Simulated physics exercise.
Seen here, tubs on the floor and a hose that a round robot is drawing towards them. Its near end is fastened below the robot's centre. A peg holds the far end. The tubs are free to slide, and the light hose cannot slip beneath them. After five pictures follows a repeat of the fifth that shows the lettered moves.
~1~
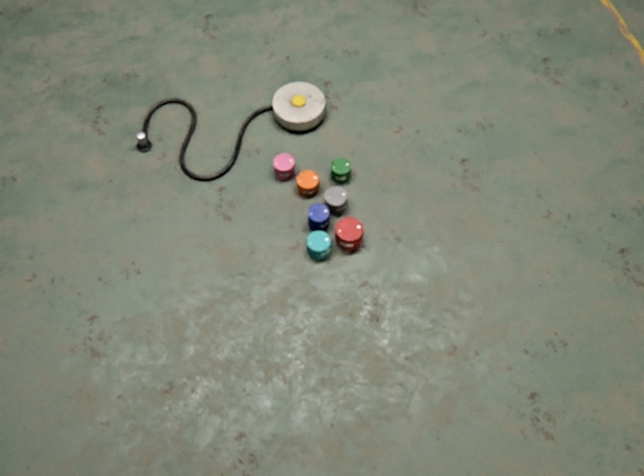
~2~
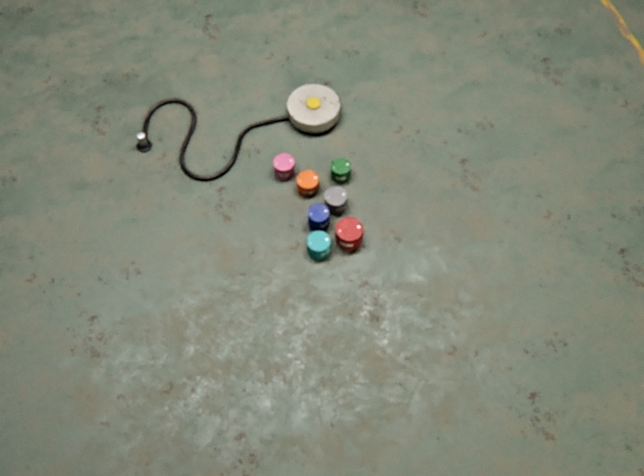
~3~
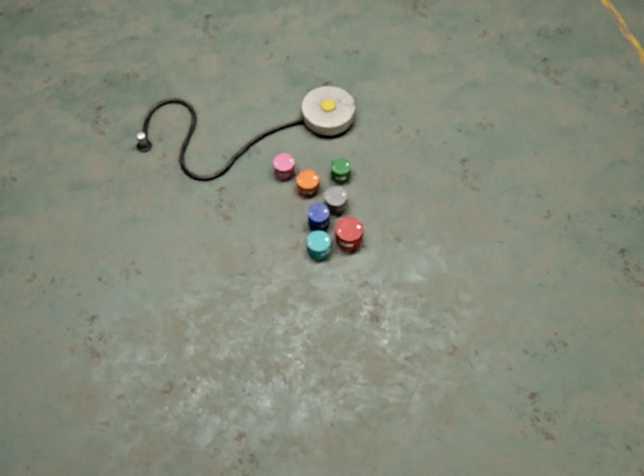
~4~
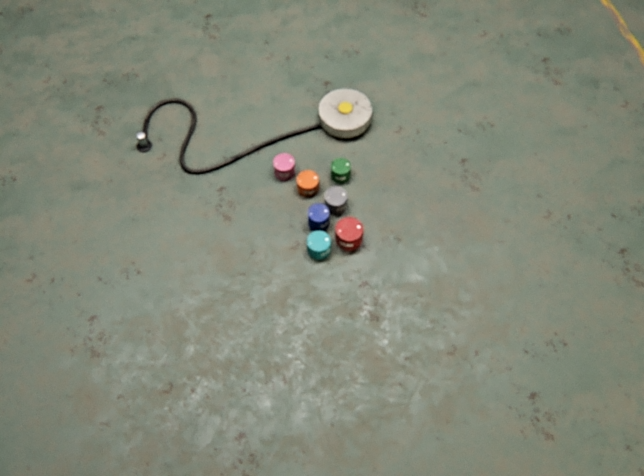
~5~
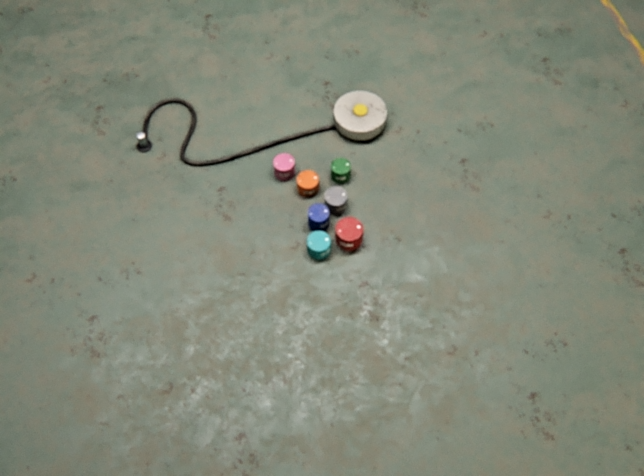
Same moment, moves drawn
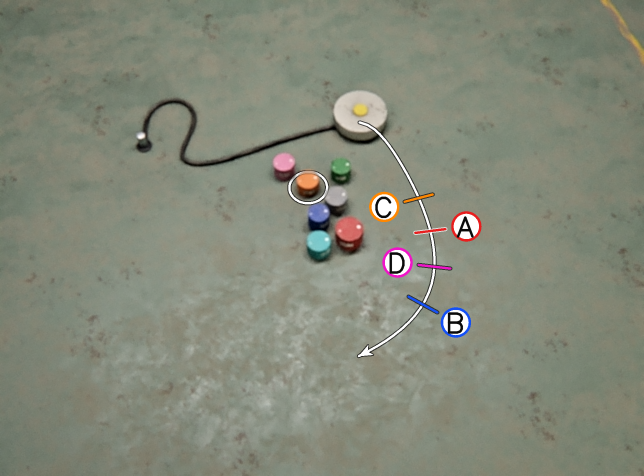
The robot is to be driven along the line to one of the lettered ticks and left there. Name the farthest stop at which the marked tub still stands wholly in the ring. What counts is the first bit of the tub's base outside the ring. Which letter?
Mark B.
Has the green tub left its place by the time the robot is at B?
Yes.
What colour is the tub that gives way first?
The green one.
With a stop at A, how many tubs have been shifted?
By then, none.
On the marked copy, A at (430, 231); B at (423, 305); C at (419, 198); D at (434, 267); the ring at (308, 187); the route from (360, 122) via (431, 233) to (359, 356).
Following B. Soon after the start, robot (407, 167); orange tub (308, 184).
Later, robot (434, 234); orange tub (308, 184).
In the end, robot (424, 300); orange tub (306, 184); green tub (326, 188); the orange tub is still in its ring.
As for the rest, A is safe but short; C is safe but short; D is safe but short.
